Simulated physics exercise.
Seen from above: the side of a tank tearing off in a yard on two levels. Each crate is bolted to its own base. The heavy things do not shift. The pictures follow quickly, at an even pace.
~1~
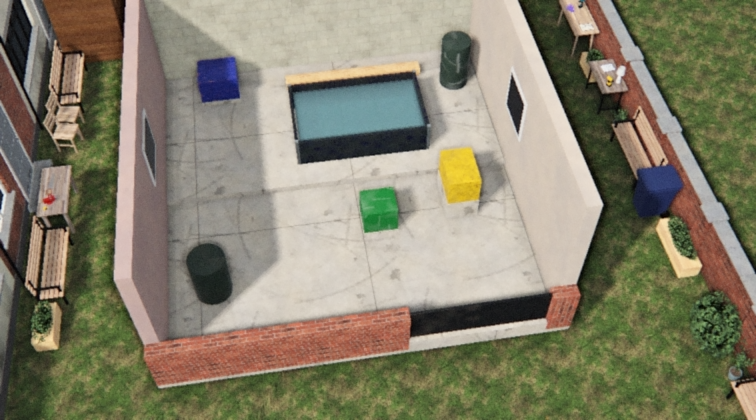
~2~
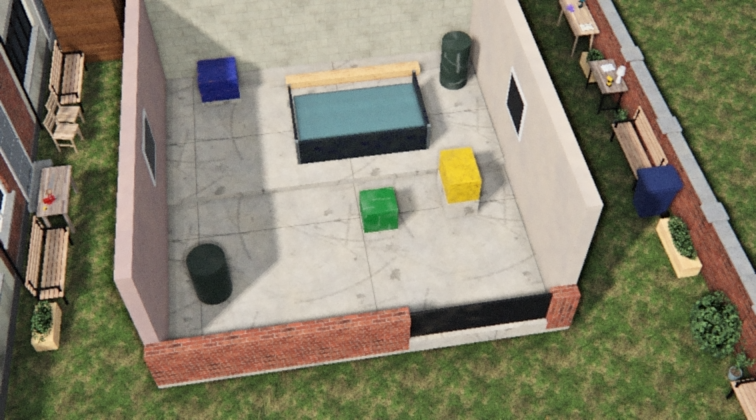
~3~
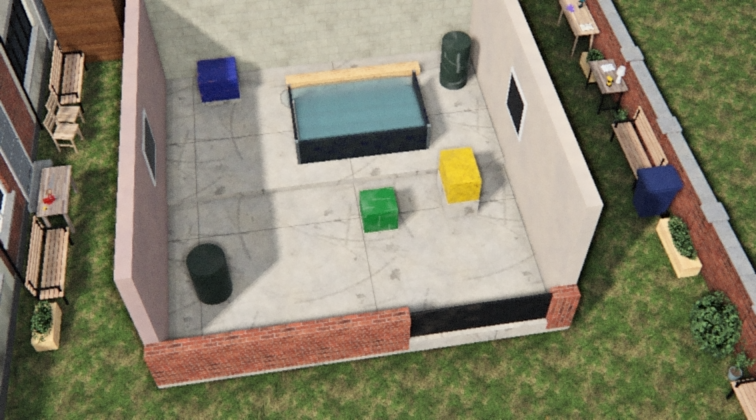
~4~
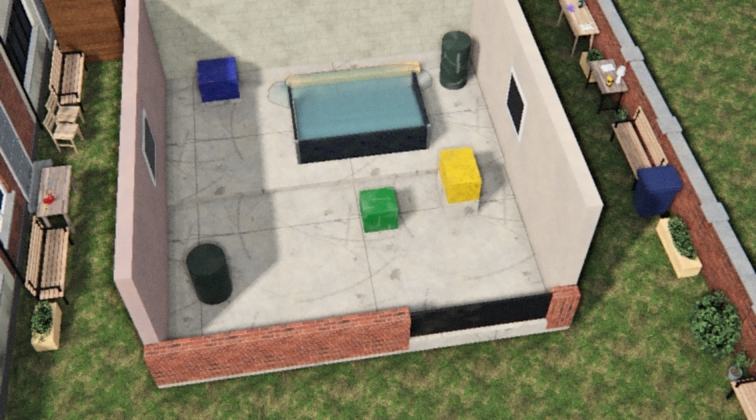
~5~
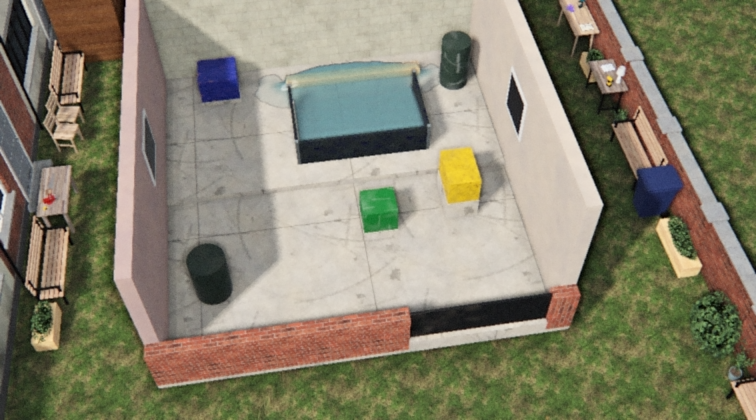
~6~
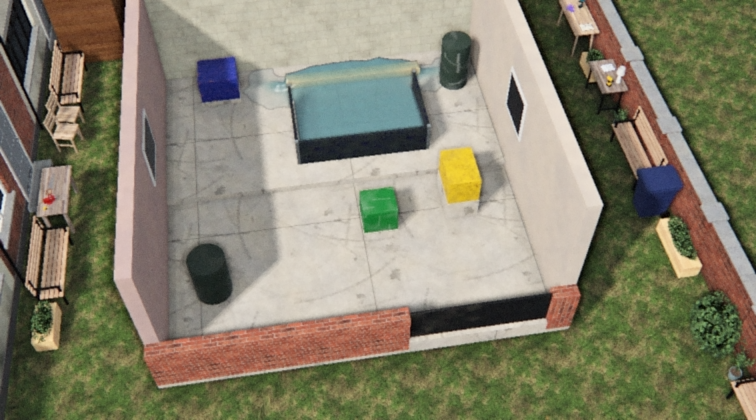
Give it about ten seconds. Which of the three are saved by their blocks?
One by one: The green crate is soaked; the yellow crate keeps dry; the blue crate is soaked.
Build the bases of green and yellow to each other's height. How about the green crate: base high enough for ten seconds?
One by one: Green crate keeps dry.
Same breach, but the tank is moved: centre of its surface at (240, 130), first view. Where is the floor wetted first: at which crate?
The blue crate.
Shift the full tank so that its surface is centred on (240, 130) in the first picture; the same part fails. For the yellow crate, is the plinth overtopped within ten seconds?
One by one: The yellow crate escapes it.
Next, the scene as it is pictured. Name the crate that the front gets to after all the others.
I say the green-painted one.
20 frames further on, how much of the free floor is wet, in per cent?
Some 45 per cent.
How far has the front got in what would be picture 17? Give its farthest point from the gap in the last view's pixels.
Near (167, 82).
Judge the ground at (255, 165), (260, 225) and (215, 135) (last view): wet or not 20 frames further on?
In that order: Awash, free of water, covered.
A moment on, water covers 15 % of the floor; the green crate not reached, the yellow crate not reached, the blue crate water round its plinth.
Next, water covers 25 % of the floor; the green crate not reached, the yellow crate not reached, the blue crate water round its plinth.
Then, water covers 45 % of the floor; the green crate not reached, the yellow crate water round its plinth, the blue crate water round its plinth.
Later, water covers 75 % of the floor; the green crate water round its plinth, the yellow crate water round its plinth, the blue crate water round its plinth.
In the end, water covers 95 % of the floor; the green crate was topped, the yellow crate stayed above the water, the blue crate was topped.
